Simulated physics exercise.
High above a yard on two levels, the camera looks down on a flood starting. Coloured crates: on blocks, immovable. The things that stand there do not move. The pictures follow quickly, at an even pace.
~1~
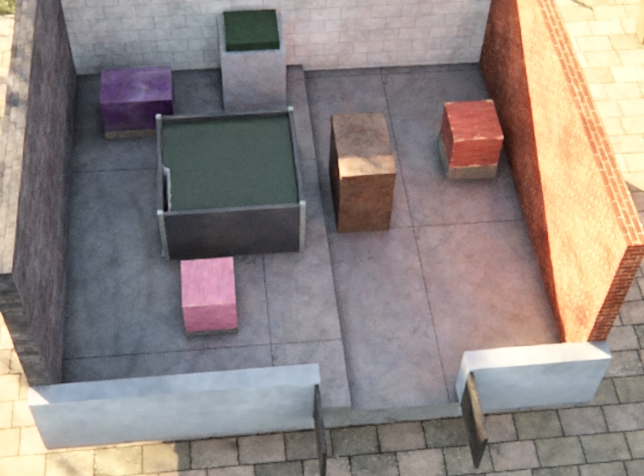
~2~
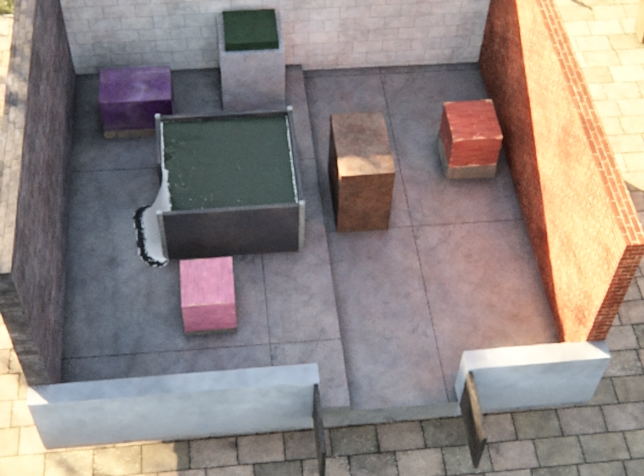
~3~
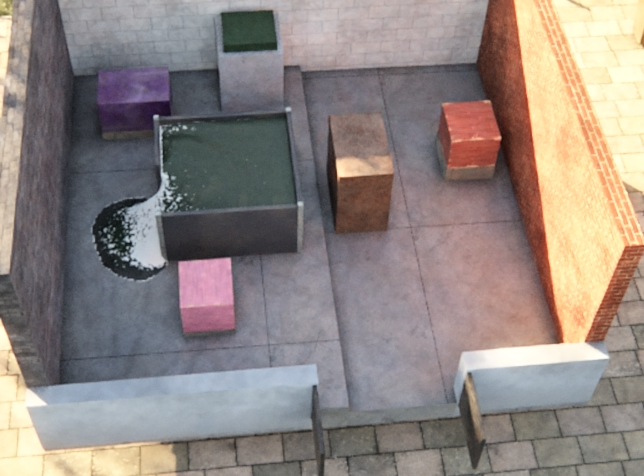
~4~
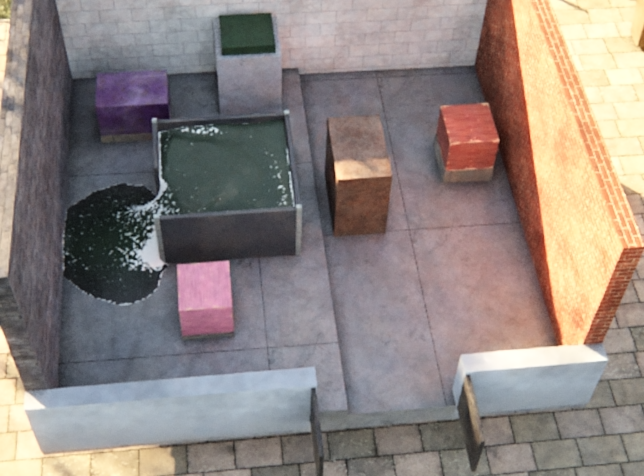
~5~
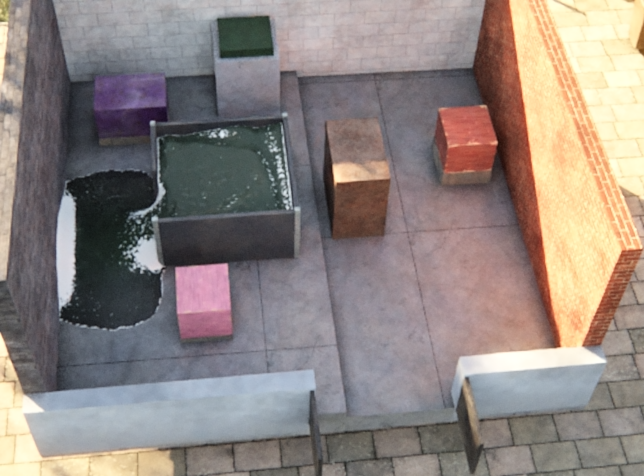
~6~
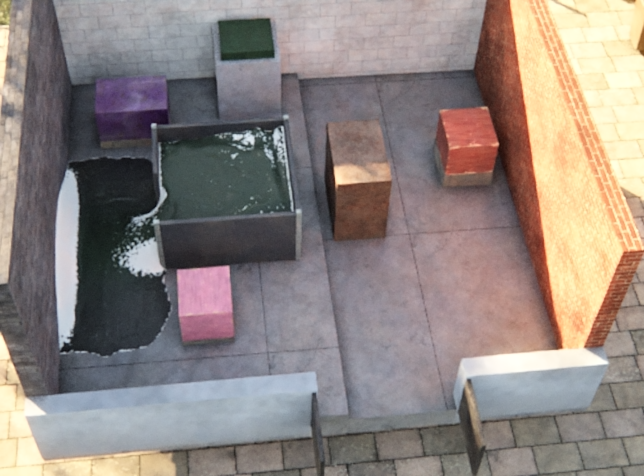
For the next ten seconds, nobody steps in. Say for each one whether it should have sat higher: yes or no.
Red crate - no; purple crate - yes; pink crate - yes.
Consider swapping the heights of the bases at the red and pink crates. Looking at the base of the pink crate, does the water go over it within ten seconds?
The pink holds out.
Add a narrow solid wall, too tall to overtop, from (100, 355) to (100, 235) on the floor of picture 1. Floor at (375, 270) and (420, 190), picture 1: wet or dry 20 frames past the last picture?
Reached, untouched.
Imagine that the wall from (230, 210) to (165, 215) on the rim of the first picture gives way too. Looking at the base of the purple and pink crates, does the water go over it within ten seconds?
Note - purple remains untouched, pink goes wet.
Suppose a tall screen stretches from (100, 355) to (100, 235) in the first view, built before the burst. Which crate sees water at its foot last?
Answer: The red crate.
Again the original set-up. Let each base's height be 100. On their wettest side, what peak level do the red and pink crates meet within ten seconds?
About 50 % and 180 %.
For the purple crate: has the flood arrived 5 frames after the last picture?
My call for purple crate: Got wet.
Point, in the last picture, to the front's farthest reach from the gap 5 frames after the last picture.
My guess is roughly (73, 87).
A moment on, water covers 15 % of the floor; the red crate not reached, the purple crate water round its plinth, the pink crate water round its plinth.
Next, water covers 30 % of the floor; the red crate not reached, the purple crate water round its plinth, the pink crate water round its plinth.
Then, water covers 65 % of the floor; the red crate not reached, the purple crate water round its plinth, the pink crate water round its plinth.
Later, water covers 95 % of the floor; the red crate water round its plinth, the purple crate water round its plinth, the pink crate water round its plinth.
In the end, water covers 95 % of the floor; the red crate stayed above the water, the purple crate was topped, the pink crate was topped.
